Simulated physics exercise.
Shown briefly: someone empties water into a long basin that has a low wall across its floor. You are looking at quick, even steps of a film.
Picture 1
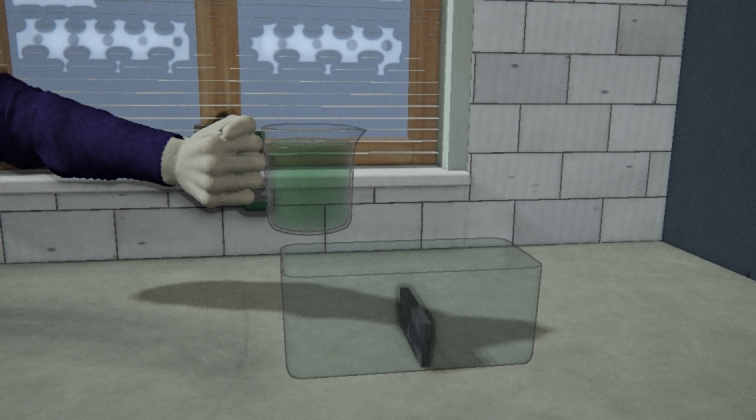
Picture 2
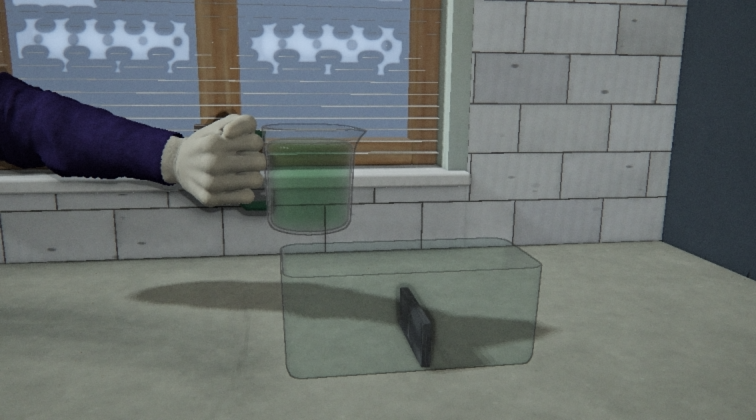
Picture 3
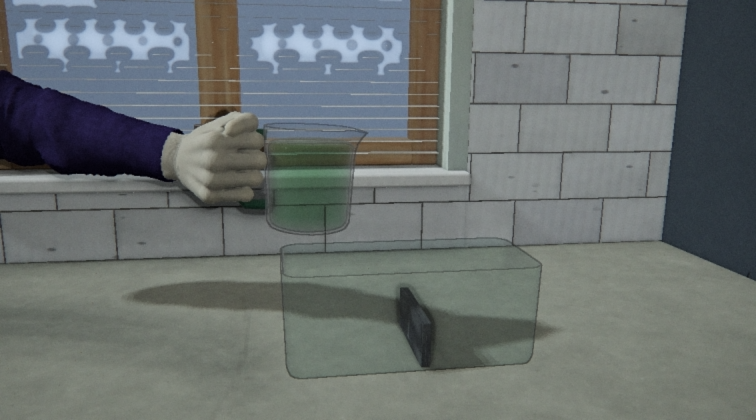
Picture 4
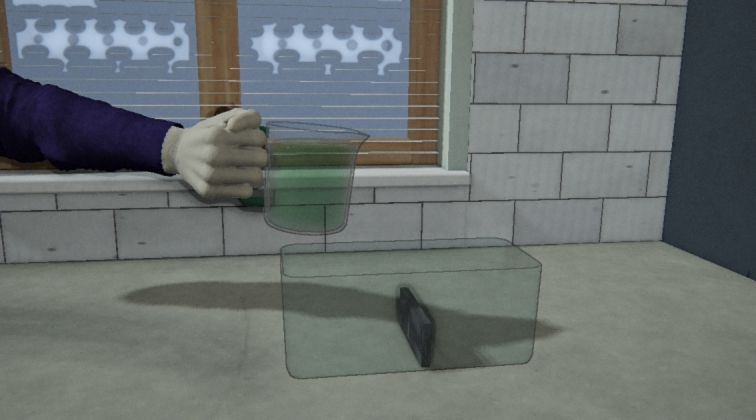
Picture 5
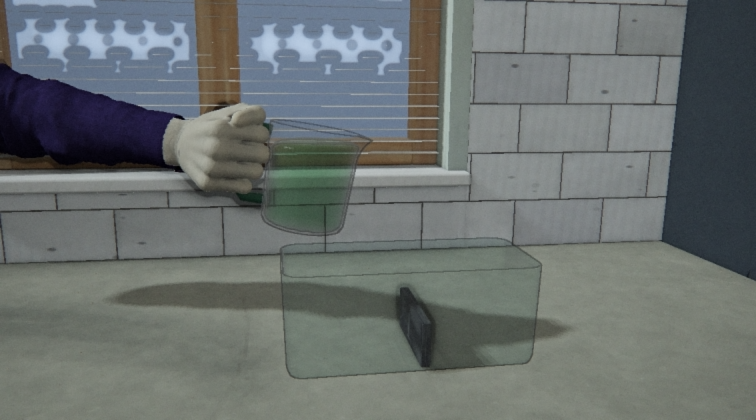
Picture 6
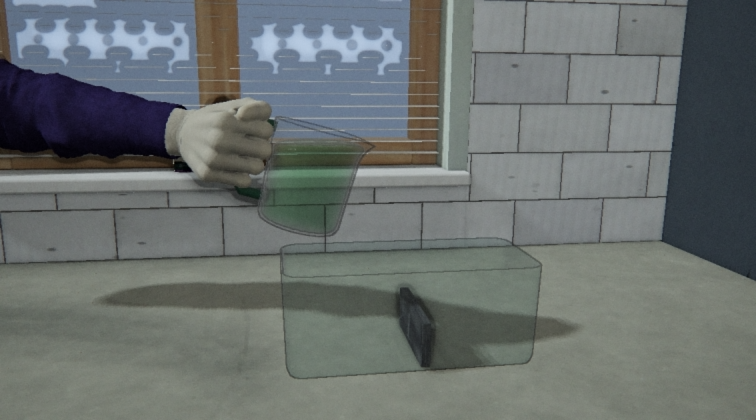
A gloved hand slowly tilts a clear jug of green liquid rightward above a glass basin.
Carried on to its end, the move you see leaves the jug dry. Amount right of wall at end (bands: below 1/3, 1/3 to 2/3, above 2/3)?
1/3 to 2/3.
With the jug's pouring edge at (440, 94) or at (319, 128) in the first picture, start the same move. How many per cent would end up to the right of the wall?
Start one gives close to 75 percent, start two close to 0 percent.
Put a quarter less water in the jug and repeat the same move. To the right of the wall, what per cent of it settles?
Roughly 35 in a hundred.
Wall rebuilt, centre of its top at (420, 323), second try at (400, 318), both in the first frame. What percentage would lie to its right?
50 per cent, then 85 per cent, roughly.
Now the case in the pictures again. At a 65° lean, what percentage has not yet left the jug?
80 per cent, roughly.
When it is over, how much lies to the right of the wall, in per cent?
Around 55 %.
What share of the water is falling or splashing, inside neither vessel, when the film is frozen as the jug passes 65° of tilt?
15 in a hundred.
A moment on, the jug is tipped part way and 78 per cent is still to pour, 1 is left of the wall and 7 right of it.
Next, the jug is tipped on its side and 32 per cent is still to pour, 13 is left of the wall and 42 right of it.
Then the jug is tipped on its side and 6 per cent is still to pour, 35 is left of the wall and 56 right of it.
Later the jug is tipped on its side and 1 per cent is still to pour, 43 is left of the wall and 56 right of it.
In the end 44 per cent lies left of the wall, 56 right of it and 0 outside.
